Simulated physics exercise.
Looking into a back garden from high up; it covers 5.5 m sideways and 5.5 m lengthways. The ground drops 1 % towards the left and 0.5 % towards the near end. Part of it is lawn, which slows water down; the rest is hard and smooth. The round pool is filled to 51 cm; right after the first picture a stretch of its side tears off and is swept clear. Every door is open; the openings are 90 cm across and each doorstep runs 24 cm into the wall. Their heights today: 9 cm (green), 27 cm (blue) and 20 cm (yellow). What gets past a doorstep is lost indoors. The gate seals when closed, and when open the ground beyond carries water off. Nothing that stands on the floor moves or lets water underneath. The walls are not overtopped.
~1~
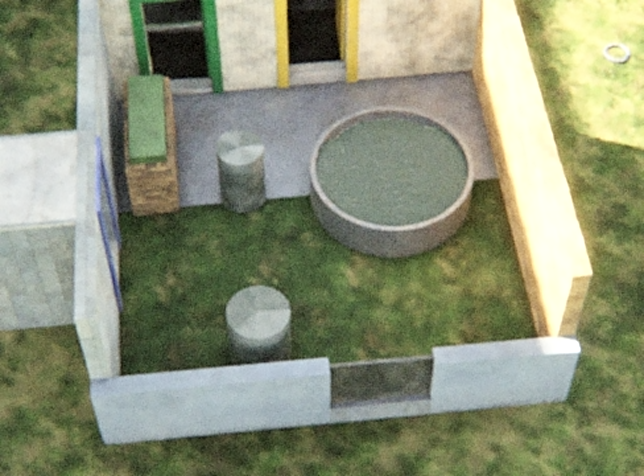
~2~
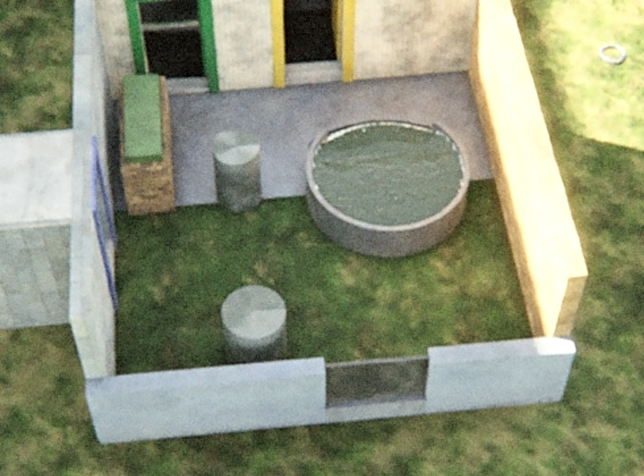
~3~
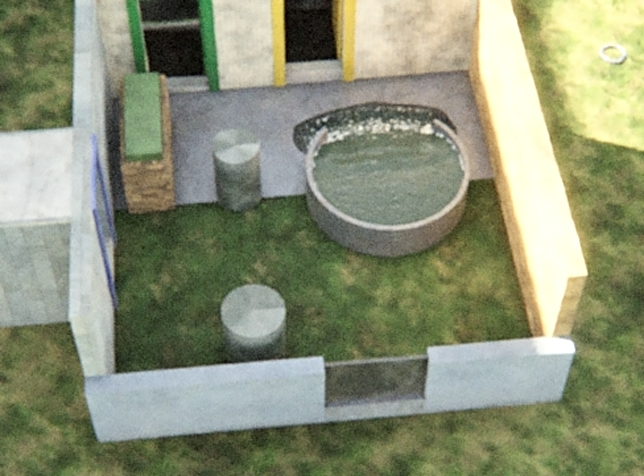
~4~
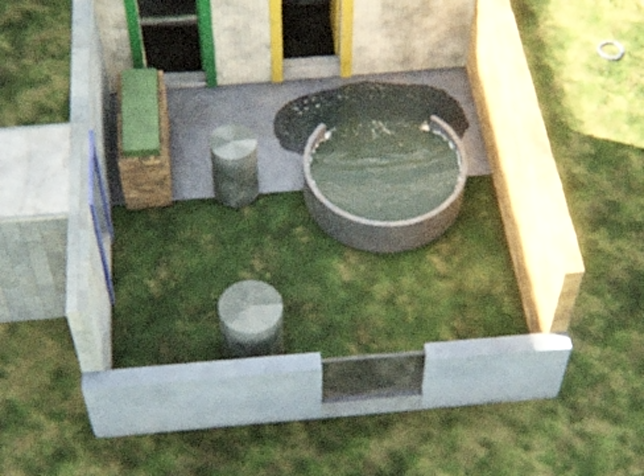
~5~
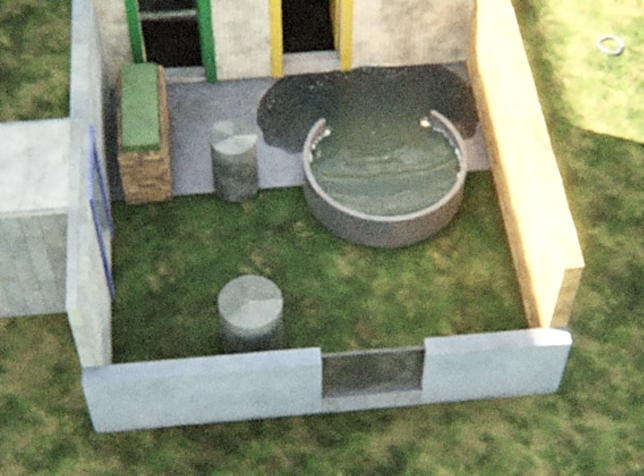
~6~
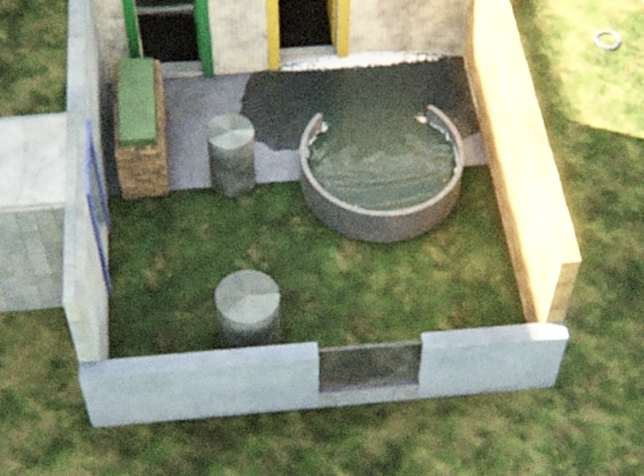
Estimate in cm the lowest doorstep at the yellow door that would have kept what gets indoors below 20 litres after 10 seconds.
It would have to be roughly 24 cm high.
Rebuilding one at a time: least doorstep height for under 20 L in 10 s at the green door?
Roughly 12.5 cm at green.
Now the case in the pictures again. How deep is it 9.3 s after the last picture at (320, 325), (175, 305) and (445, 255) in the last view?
In that order: 7, 9 and 3 cm.
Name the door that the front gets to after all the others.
Last comes the blue one.
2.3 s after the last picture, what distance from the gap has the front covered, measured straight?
Some 4.0 m out.
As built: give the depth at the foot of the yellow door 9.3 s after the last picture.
Some 6.5 cm.
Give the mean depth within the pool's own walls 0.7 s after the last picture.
About 30 cm.
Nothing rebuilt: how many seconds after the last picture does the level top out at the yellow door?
Around 1.0 s.
Then, 0.7 s after the last picture water covers 20 % of the floor, deepest (36 cm) near (356, 76); 29 cm at the yellow door, 8 litres in over its 20 cm doorstep.
Then, 2.3 s after the last picture water covers 40 % of the floor, deepest (26 cm) near (108, 104); 19 cm at the yellow door, 43 litres in over its 20 cm doorstep.
Then, 9.3 s after the last picture water covers 100 % of the floor, deepest (10 cm) near (110, 396); 7 cm at the yellow door, 45 litres in over its 20 cm doorstep.
At the yellow door as built, the water peaked near 30 cm, 0.9 s after the last picture.
With a doorstep of 21 cm, 38 litres would have come in within the 10 s; with 28 cm, 6 litres. So under 20 litres takes about 24 cm.
